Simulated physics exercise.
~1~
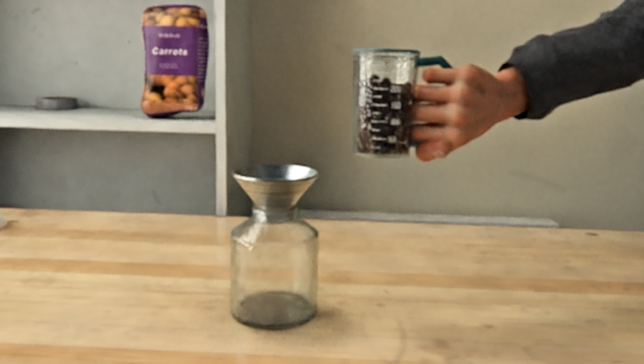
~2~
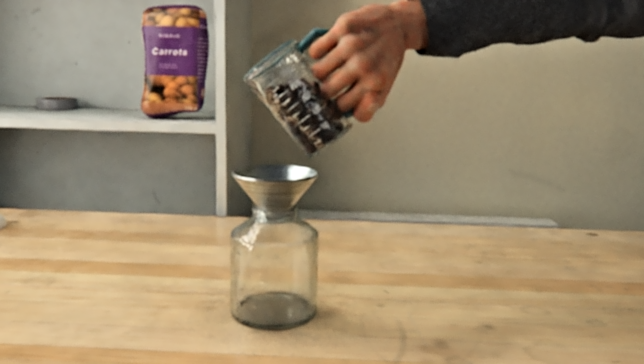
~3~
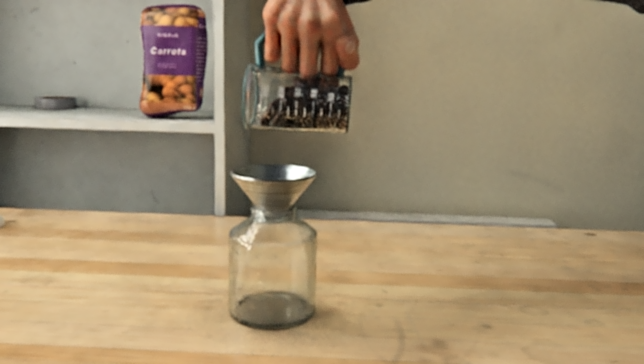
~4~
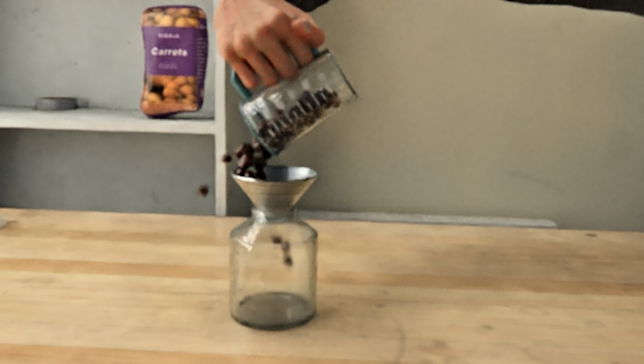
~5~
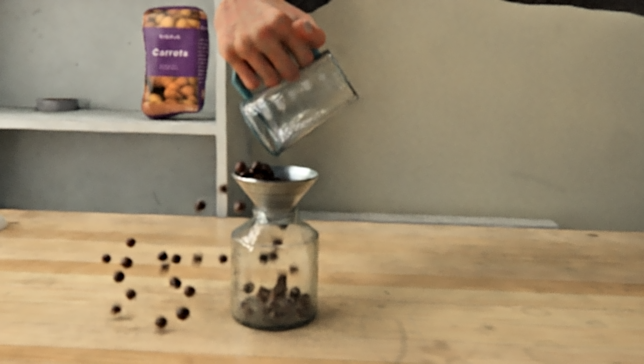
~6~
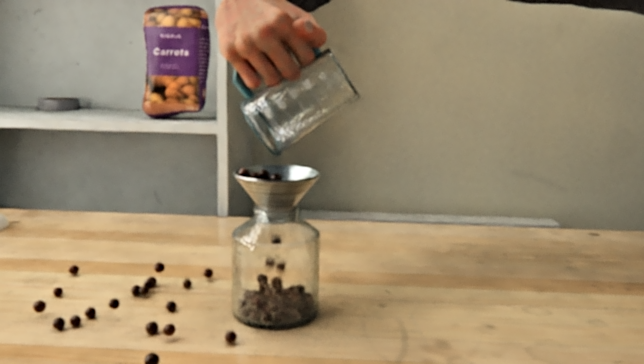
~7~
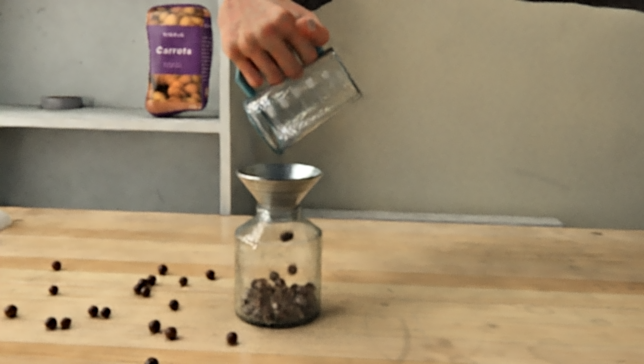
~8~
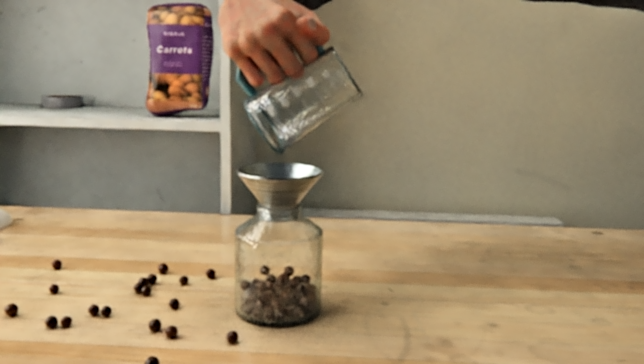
A hand tips dark balls from a glass cup through a funnel into a jar, spilling some.
